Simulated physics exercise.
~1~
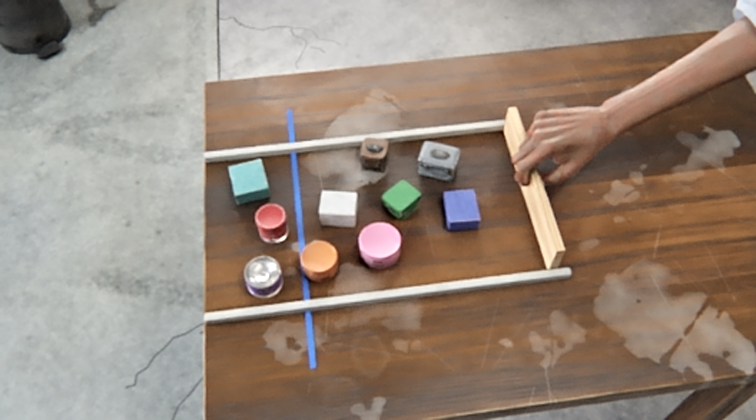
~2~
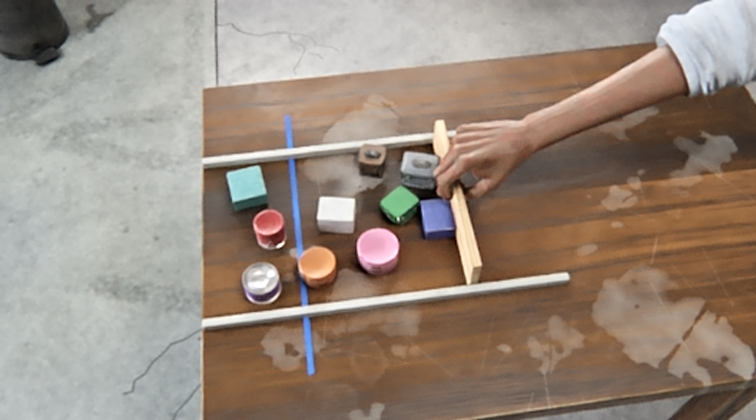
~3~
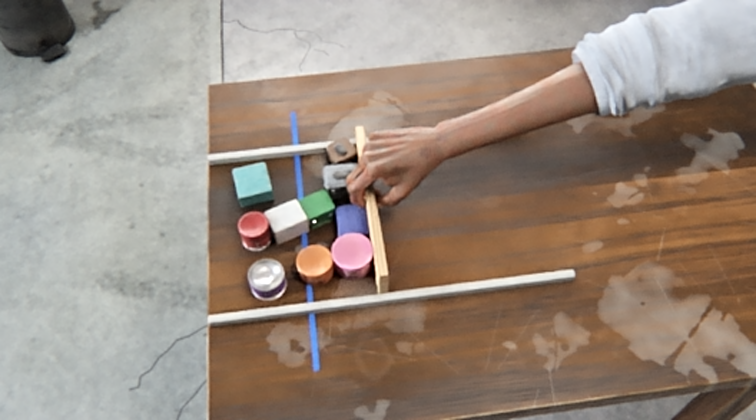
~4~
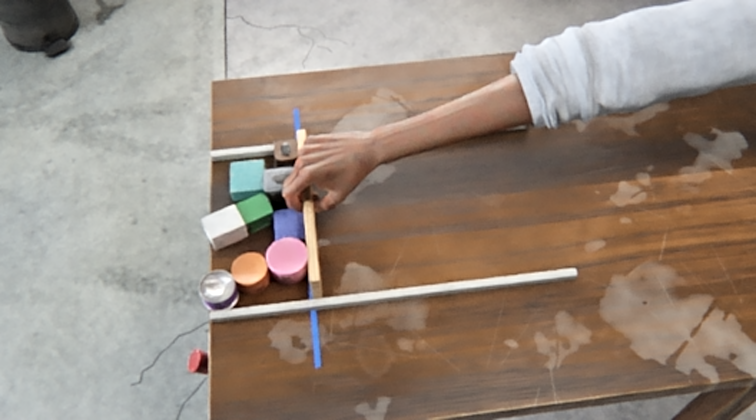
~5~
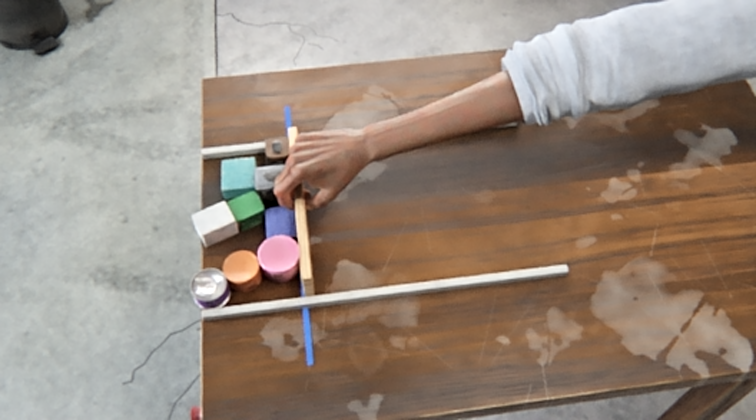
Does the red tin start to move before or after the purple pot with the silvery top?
The red tin starts to move before the purple pot. The tin is already shifting while the pot is still in its place, and the pot only moves later, as the board reaches the tape.
